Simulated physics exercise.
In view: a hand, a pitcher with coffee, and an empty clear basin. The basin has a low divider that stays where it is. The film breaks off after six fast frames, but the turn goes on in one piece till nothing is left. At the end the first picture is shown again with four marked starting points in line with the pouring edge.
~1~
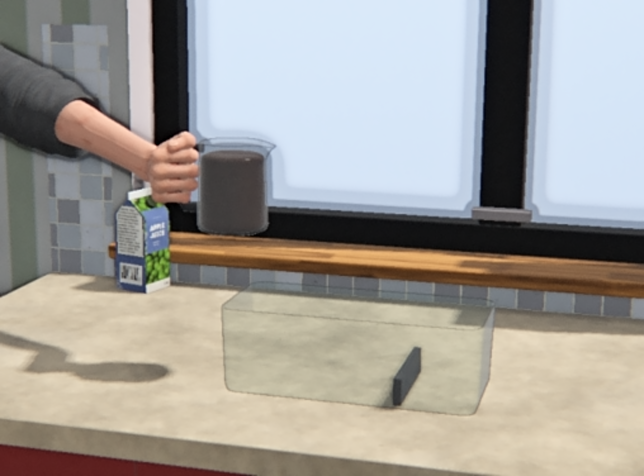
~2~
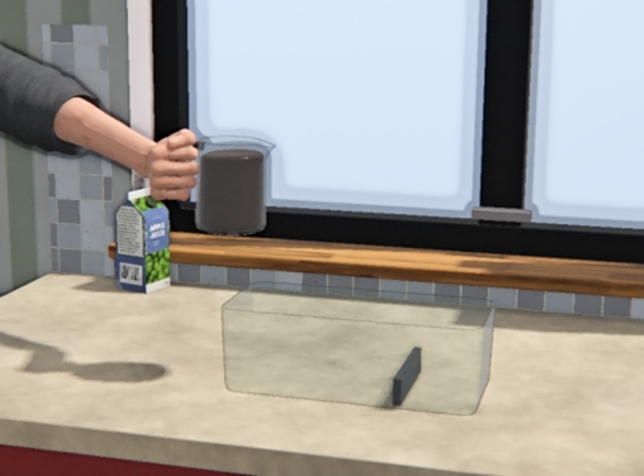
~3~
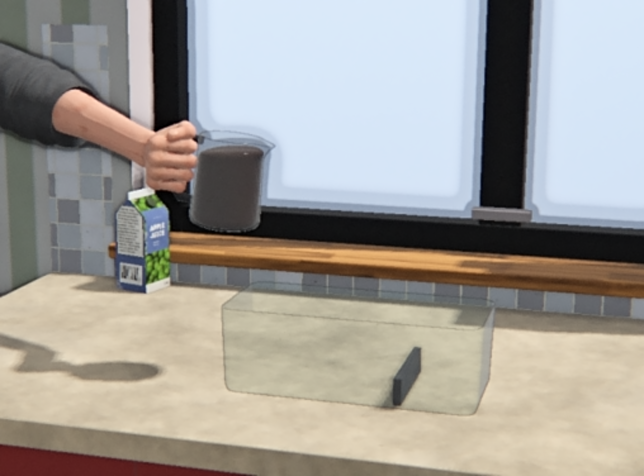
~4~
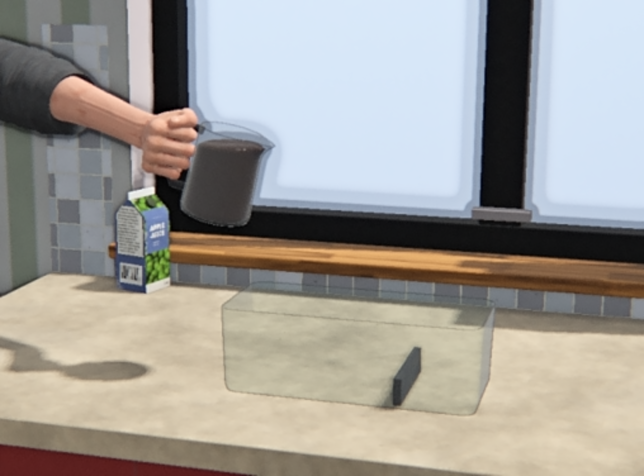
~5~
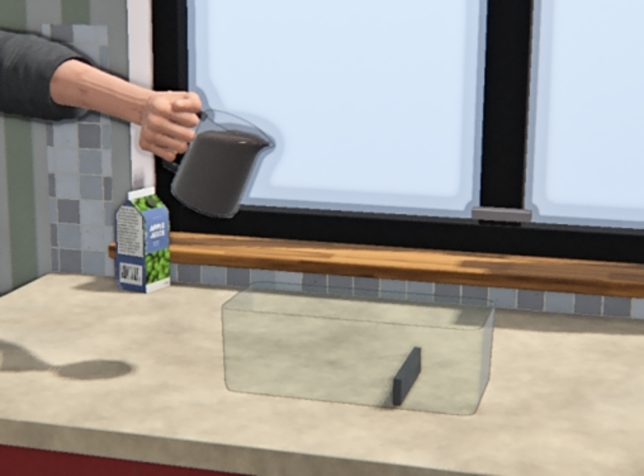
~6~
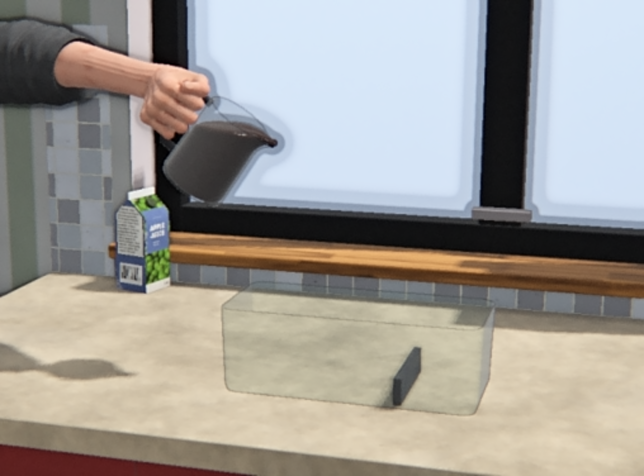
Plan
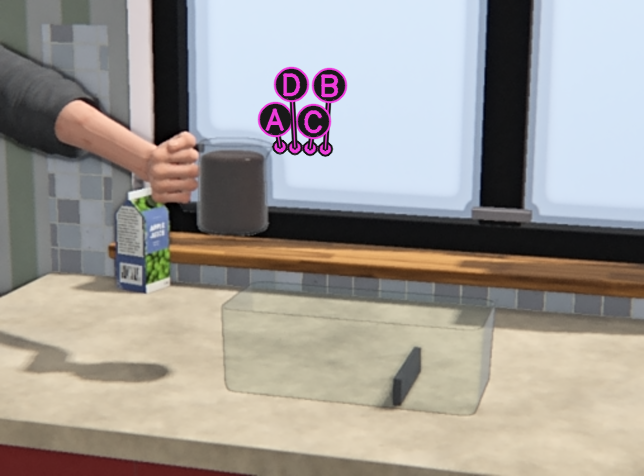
A bare forearm in a pushed-up dark grey sleeve reaches in from the left over a beige kitchen counter, seen from slightly above and facing a black-framed window. Its fist grips a clear pitcher of dark coffee, above a blue-and-green juice carton and an empty clear basin with a small dark wall inside. The hand steadily tilts the pitcher rightward until coffee reaches its lip.
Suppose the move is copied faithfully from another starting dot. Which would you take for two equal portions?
Take C.
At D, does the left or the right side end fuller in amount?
More ends on the left.
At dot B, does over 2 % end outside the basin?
Yes.
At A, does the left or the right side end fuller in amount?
The left one.
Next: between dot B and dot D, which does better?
The answer is B.
On the marked copy, A at (279, 146); B at (325, 149); C at (310, 148); D at (294, 147).
If A is chosen, about 81 % ends left of the wall and 10 % right of it; 9 % is lost outside.
If B is chosen, about 30 % ends left of the wall and 64 % right of it; 6 % is lost outside.
If C is chosen, about 51 % ends left of the wall and 43 % right of it; 6 % is lost outside.
If D is chosen, about 76 % ends left of the wall and 18 % right of it; 6 % is lost outside.
